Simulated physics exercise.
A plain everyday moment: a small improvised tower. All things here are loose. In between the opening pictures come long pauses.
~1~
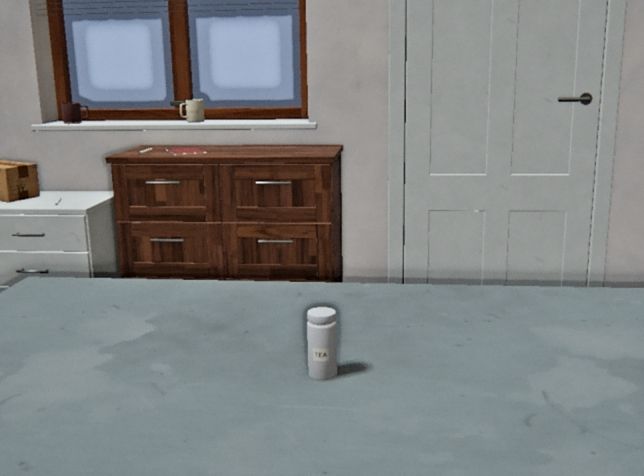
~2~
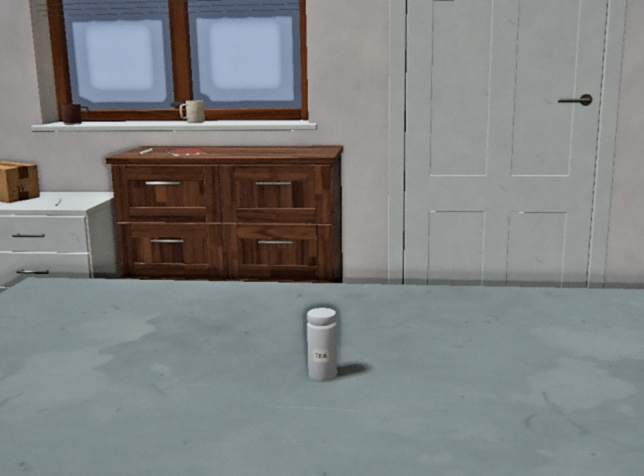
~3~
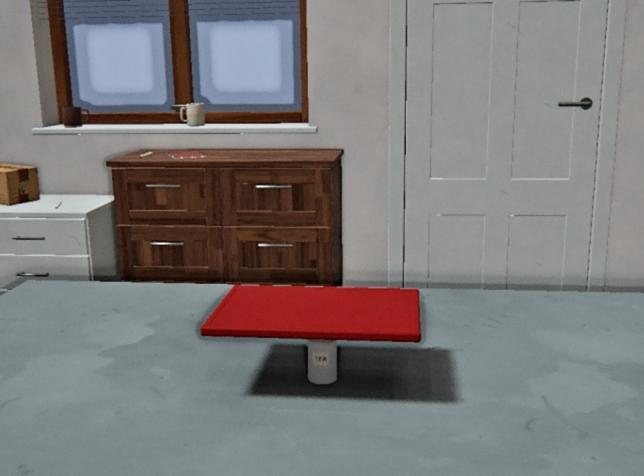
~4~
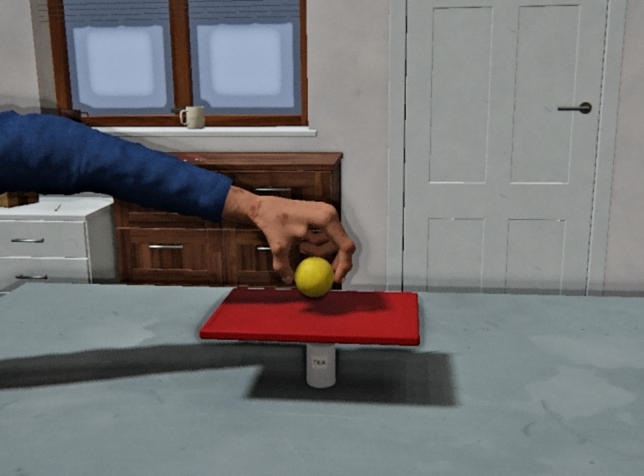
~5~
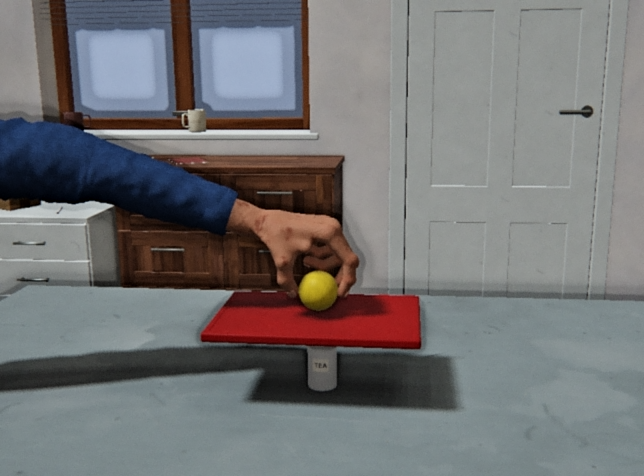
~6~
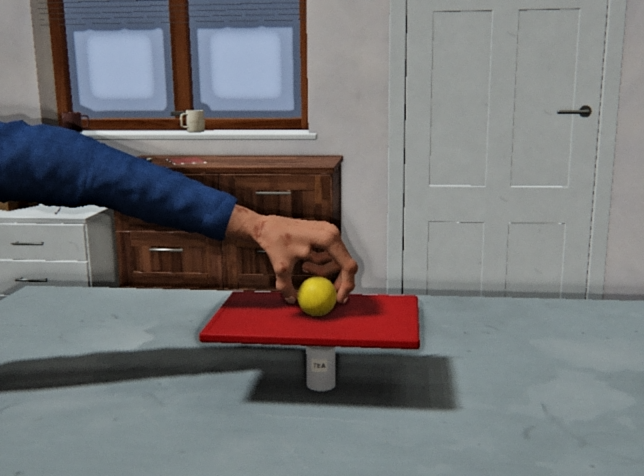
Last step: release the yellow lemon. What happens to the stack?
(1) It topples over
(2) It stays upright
The answer is 2.
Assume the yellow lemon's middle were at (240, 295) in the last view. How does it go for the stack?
Result: The stack tips over.
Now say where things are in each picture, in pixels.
In the first picture, the last thing is not in view yet.
In the second picture, the last thing is not in view yet.
In the third picture, the last thing is not in view yet; red lid (317, 310).
In the fourth picture, coming down; yellow lemon (314, 276); red lid (316, 314).
In the fifth picture, coming down; yellow lemon (318, 291); red lid (318, 317).
In the sixth picture, set down, still held; yellow lemon (317, 296); red lid (316, 317).
Then, 0.20 s on from there, no change.
Then, 0.40 s on from there, yellow lemon resting near (317, 297).
In the end, all 3 unmoved. At the end, from the last picture's camera, yellow lemon near (317, 297). The stack holds.
